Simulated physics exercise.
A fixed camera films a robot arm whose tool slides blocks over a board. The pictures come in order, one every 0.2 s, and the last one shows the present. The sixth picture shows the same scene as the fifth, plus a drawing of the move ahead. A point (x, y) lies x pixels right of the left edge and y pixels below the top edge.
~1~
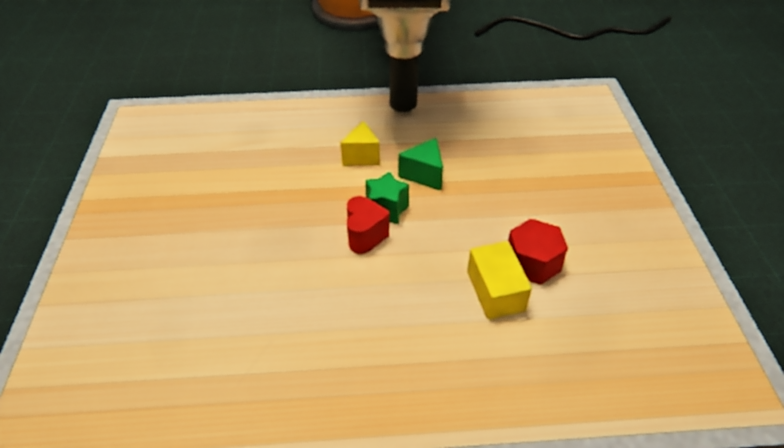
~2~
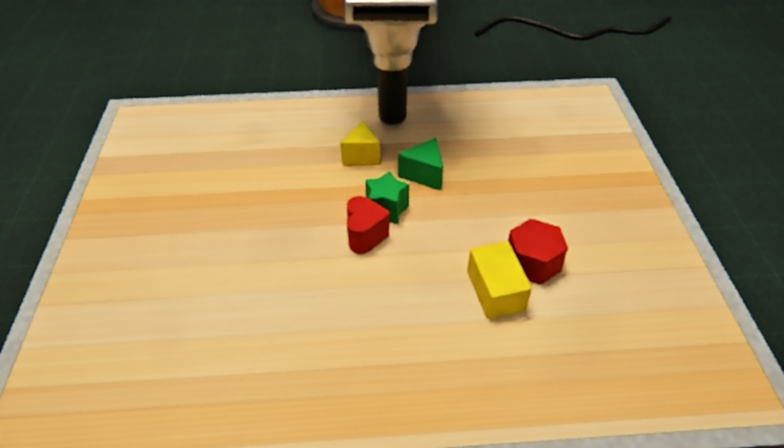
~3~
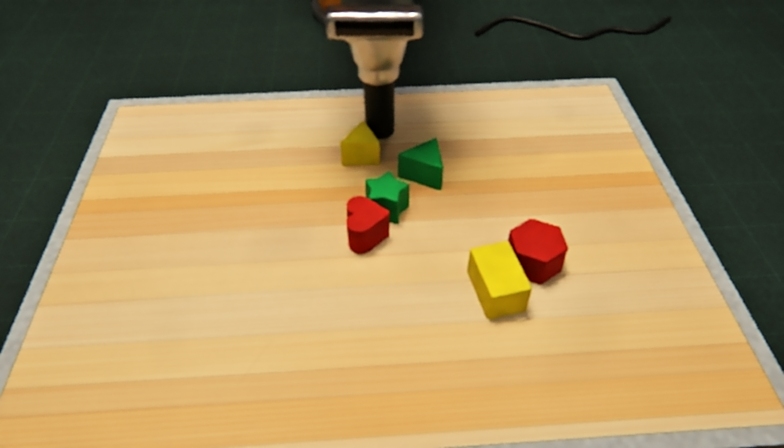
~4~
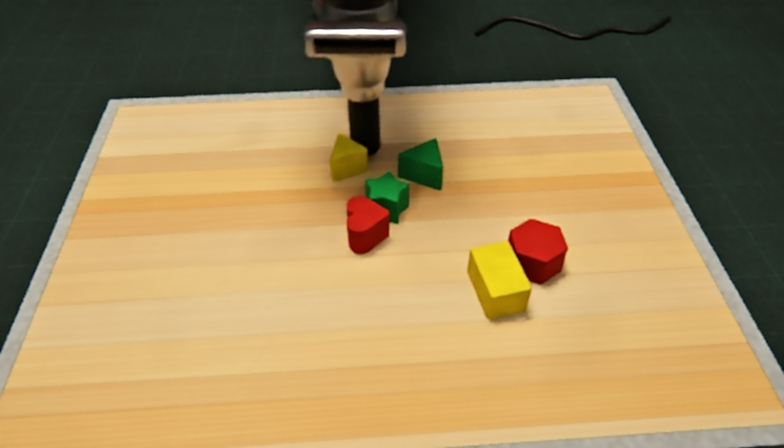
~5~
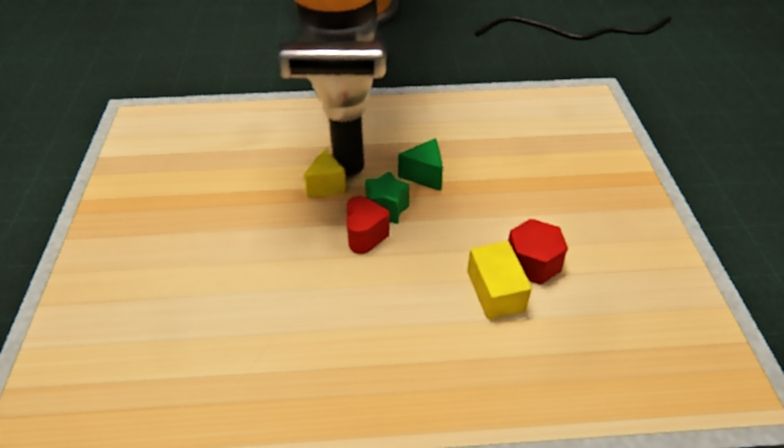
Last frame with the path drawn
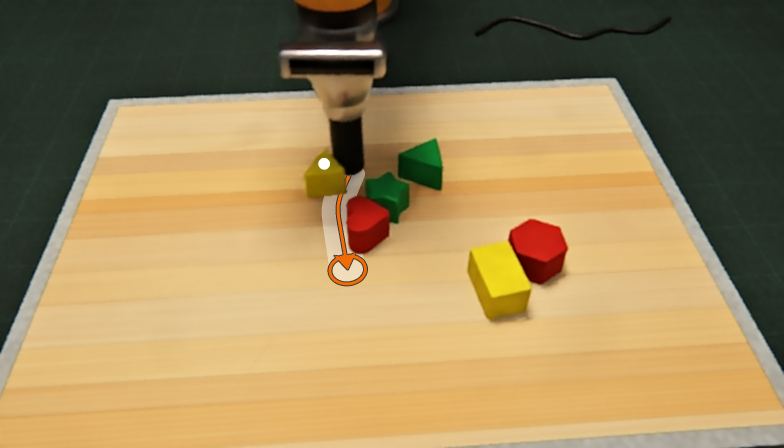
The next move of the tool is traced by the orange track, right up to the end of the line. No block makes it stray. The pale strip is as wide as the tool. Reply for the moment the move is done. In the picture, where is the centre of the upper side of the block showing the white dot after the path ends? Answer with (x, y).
My estimate: (306, 177).
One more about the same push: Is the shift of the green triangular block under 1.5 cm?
That would be a yes.
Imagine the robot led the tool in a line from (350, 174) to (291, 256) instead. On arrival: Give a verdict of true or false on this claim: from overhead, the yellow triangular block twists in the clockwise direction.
True
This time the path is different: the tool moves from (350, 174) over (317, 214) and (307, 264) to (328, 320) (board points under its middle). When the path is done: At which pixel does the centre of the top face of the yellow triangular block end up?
I think it will end close to (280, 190).
The line goes from (350, 174) by way of (339, 203) and (342, 235) to (348, 270); the dot is on the yellow triangular block.
What follows on the original path. One third of the way, tool at (338, 194); yellow triangular block at (306, 177), turned 30° clockwise.
Two thirds of the way, tool at (341, 226); yellow triangular block at (306, 177), turned 30° clockwise; red heart-shaped block at (377, 226), turned 25° anticlockwise.
At the end, tool at (347, 261); yellow triangular block at (306, 177), turned 30° clockwise; red heart-shaped block at (385, 231), turned 40° anticlockwise; green star-shaped block unmoved; green triangular block unmoved.
